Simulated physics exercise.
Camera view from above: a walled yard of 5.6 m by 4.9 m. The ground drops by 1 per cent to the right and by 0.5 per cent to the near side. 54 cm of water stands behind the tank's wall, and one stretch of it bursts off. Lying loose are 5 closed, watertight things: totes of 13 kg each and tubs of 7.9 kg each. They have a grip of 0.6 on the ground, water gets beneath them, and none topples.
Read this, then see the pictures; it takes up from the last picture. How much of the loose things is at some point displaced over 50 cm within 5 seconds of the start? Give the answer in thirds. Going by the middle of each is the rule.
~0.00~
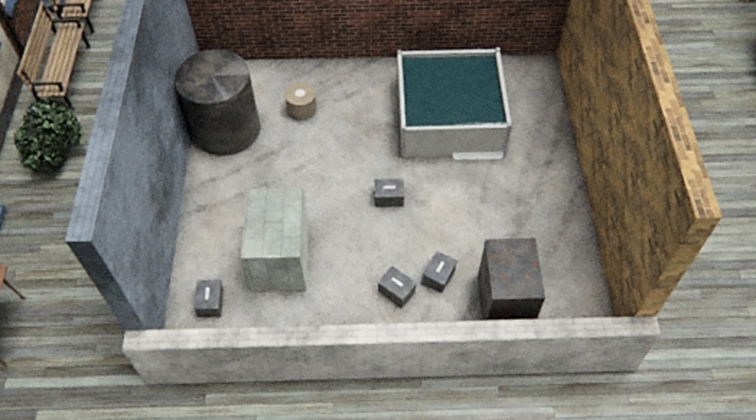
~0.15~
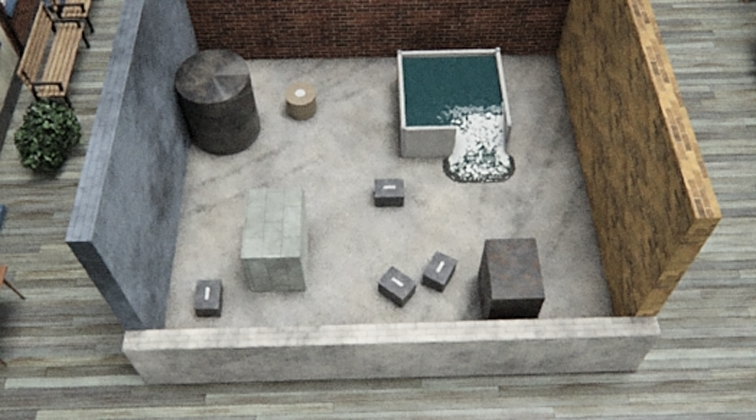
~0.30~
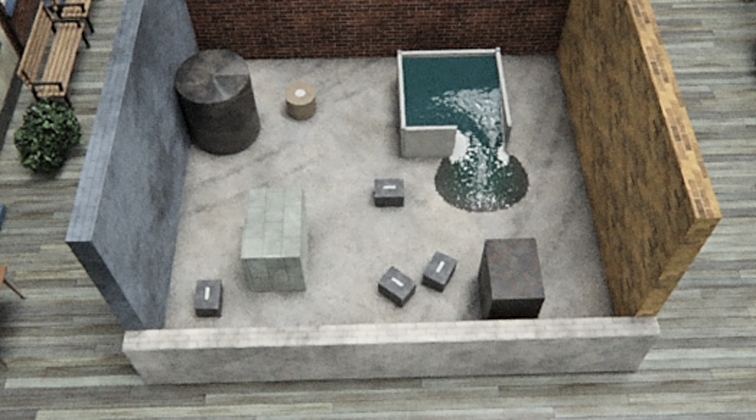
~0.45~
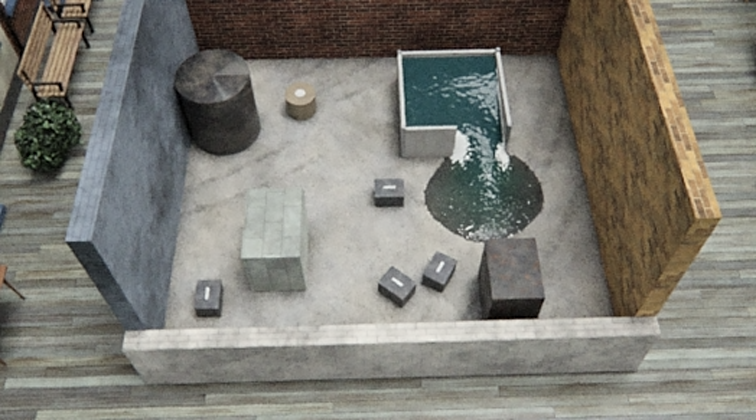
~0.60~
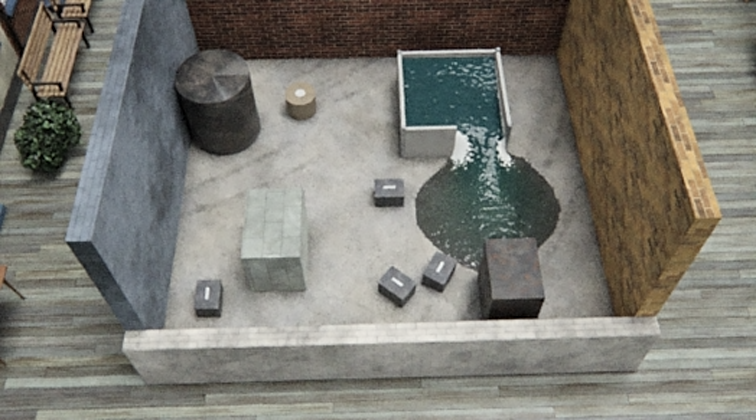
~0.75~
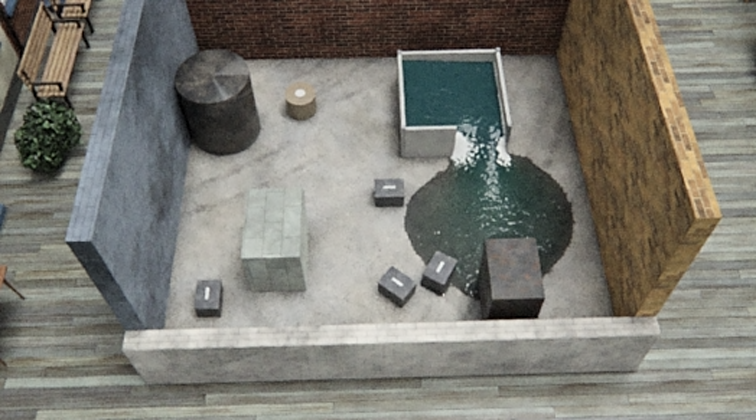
One to two thirds.
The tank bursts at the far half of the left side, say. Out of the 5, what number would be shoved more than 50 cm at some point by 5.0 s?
That gives 1 of them.
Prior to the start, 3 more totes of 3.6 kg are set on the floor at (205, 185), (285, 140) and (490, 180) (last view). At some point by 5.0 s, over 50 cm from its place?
Check, in order - not exceeded, not exceeded, exceeded.
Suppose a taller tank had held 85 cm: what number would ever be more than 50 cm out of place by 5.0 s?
3.
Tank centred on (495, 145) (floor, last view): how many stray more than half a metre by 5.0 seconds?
That would give 0.
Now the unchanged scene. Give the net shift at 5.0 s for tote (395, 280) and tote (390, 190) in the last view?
Respectively, 60 centimetres and 0 centimetres.
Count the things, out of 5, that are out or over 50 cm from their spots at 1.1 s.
The number by then is 0.
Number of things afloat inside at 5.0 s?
The number is 0.
After 1.1 s 0 of 5 are over 50 cm from their spots; 0 afloat.
After 2.2 s 1 of 5 are over 50 cm from their spots; 0 afloat.
After 3.5 s 1 of 5 are over 50 cm from their spots; 0 afloat.
After 5.0 s 2 of 5 are over 50 cm from their spots, and 2 have been at some point; 0 afloat.
